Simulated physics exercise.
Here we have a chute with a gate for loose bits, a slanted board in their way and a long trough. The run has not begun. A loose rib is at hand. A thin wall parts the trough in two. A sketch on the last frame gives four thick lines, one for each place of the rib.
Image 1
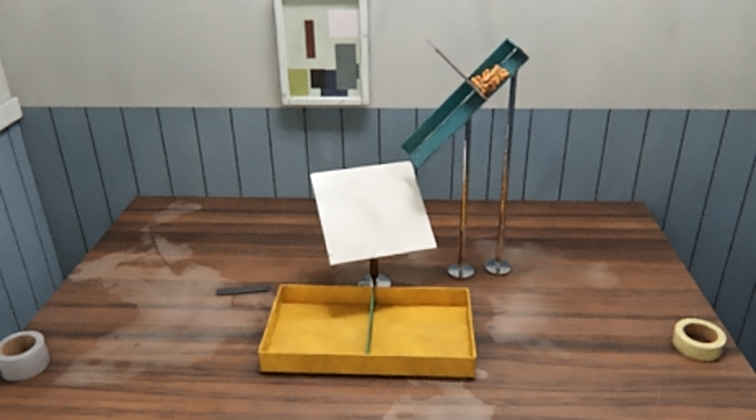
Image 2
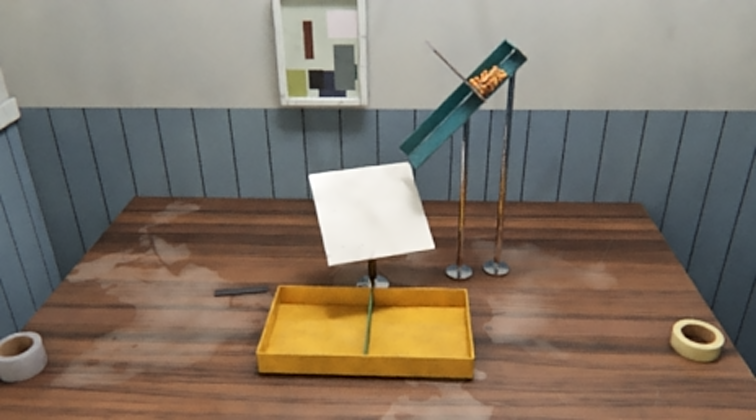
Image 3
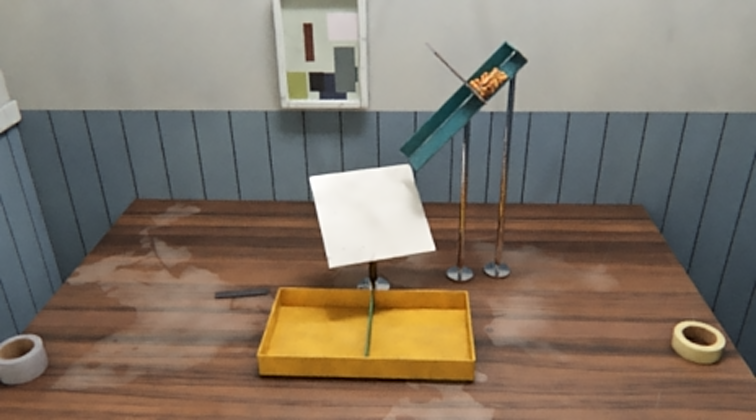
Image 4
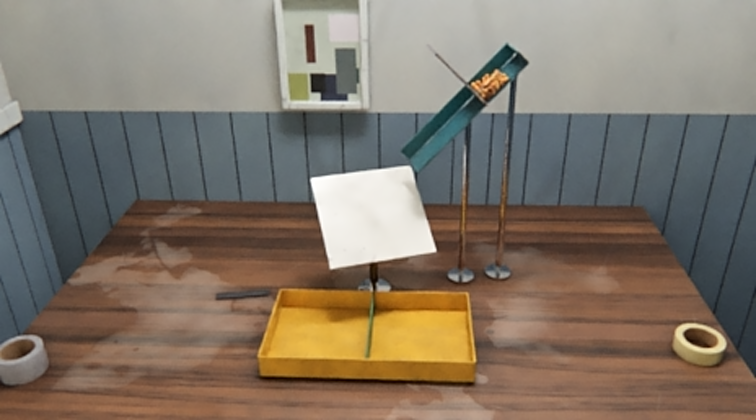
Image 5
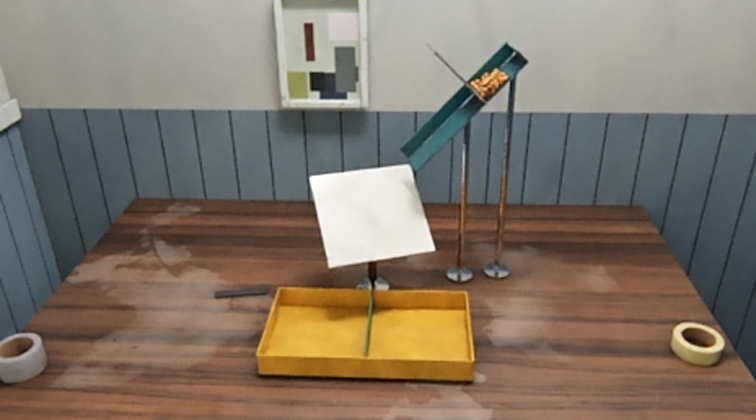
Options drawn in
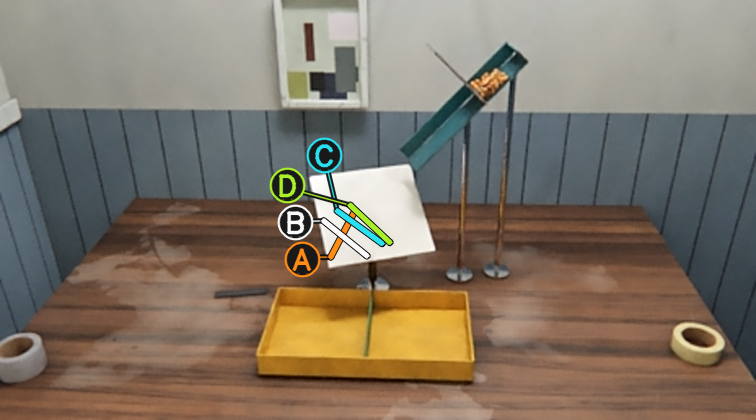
On a wooden tabletop, a sloping green chute holds a heap of small orange-brown bits behind a gate, above a tilted white board and a divided yellow trough, with a roll of tape at either side. Nothing on the table moves; only the view shifts very slightly.
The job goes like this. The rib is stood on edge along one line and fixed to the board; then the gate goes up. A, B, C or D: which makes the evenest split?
Best: A.
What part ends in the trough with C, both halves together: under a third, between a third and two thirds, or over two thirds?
Line C gives over two thirds.
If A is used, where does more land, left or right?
More lands on the left.
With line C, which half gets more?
More lands on the right.
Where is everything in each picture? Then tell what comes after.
The first picture shows load behind the gate at (489, 83), roasted chickpeas; lip of the chute at (414, 163), sloping fairly steeply.
The second picture shows middle of the board at (371, 211), tilted fairly steeply; middle of its low edge at (383, 256); of its high edge at (360, 168).
The third picture shows front corners of the trough at (258, 355) and (474, 360); front end of its middle wall at (365, 358).
The fourth picture shows middle of the load at (489, 88); lip at (414, 167).
The fifth picture shows middle of the load at (488, 87); lip at (413, 166).
On the marked copy, line A from (354, 211) to (330, 257); line B from (323, 220) to (367, 255); line C from (337, 210) to (382, 243); line D from (350, 205) to (389, 242).
With A, of what is caught, about two thirds in the left half, about a third in the right.
With B, of what is caught, a small part in the left half, nearly all in the right.
With C, of what is caught, a stray few in the left half, nearly all in the right.
With D, of what is caught, a small part in the left half, nearly all in the right.
